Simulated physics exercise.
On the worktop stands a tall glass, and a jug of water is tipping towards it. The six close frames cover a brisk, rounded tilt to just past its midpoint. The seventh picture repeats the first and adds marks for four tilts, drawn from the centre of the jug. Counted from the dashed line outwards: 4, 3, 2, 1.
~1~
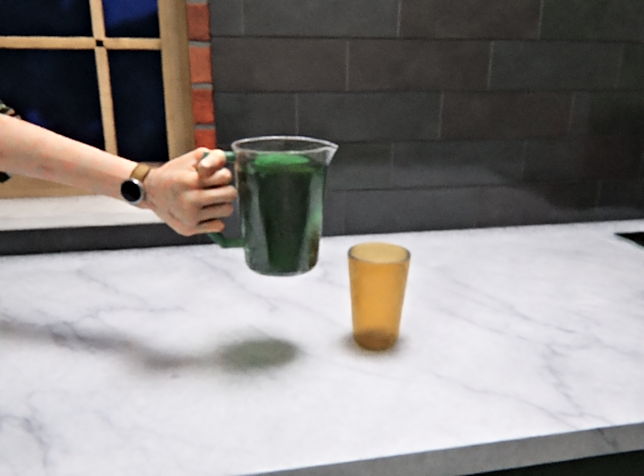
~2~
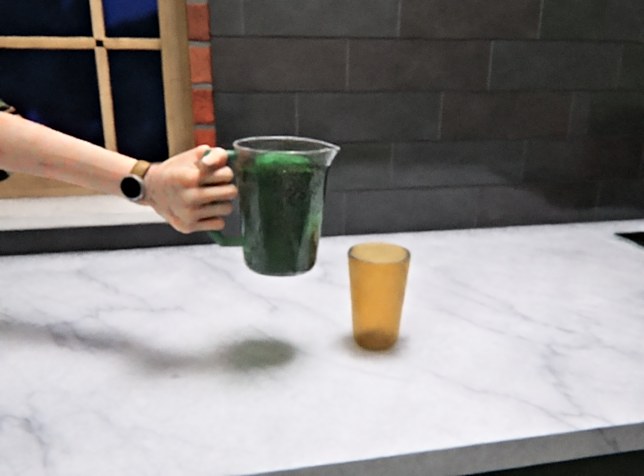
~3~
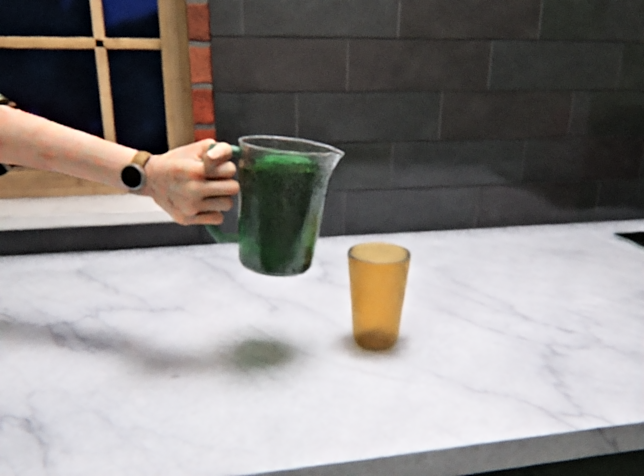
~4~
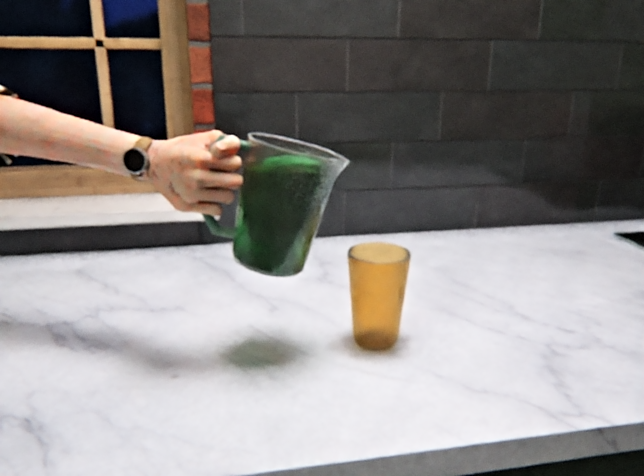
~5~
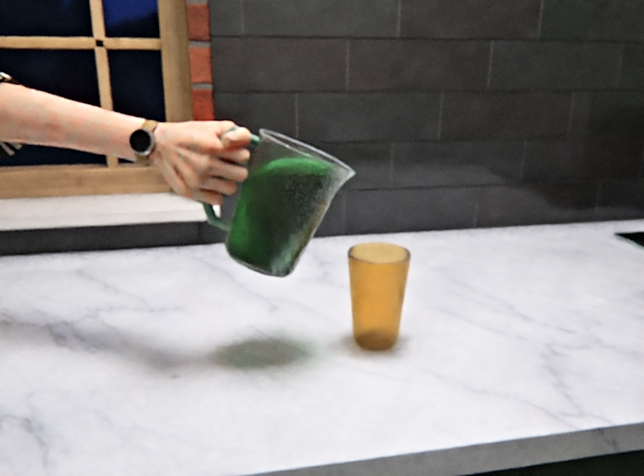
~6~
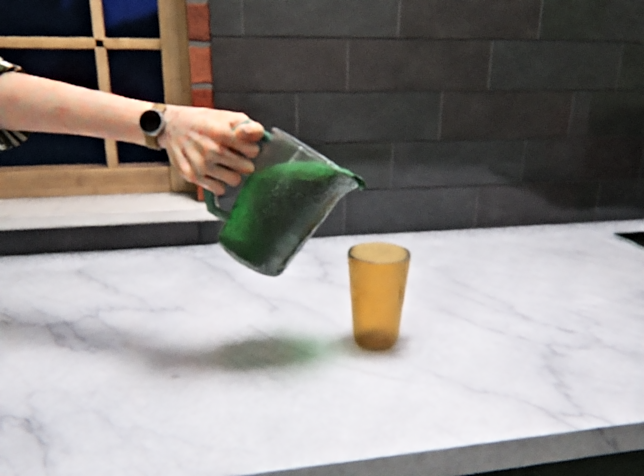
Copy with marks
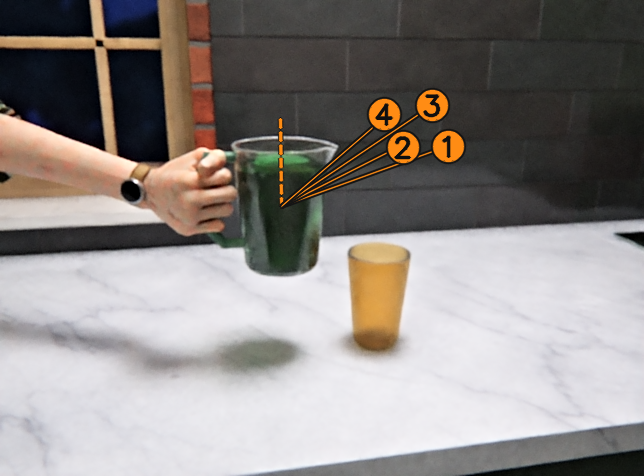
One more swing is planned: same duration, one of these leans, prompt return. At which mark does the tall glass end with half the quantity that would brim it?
Line 4 does it best.
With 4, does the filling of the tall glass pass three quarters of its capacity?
No, less.
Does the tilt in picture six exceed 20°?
Yes, it does.
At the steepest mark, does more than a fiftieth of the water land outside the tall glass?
Yes, it does.
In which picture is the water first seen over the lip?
In picture 6.
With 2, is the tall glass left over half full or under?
Over.
On the marked copy, 1 at (432, 151); 2 at (387, 152); 3 at (418, 114); 4 at (372, 127).
If 1 is chosen, the tall glass ends with about 92 % of what it can hold; 11 % of the water is spilt.
If 2 is chosen, the tall glass ends with about 84 % of what it can hold; 3 % of the water is spilt.
If 3 is chosen, the tall glass ends with about 67 % of what it can hold.
If 4 is chosen, the tall glass ends with about 49 % of what it can hold.
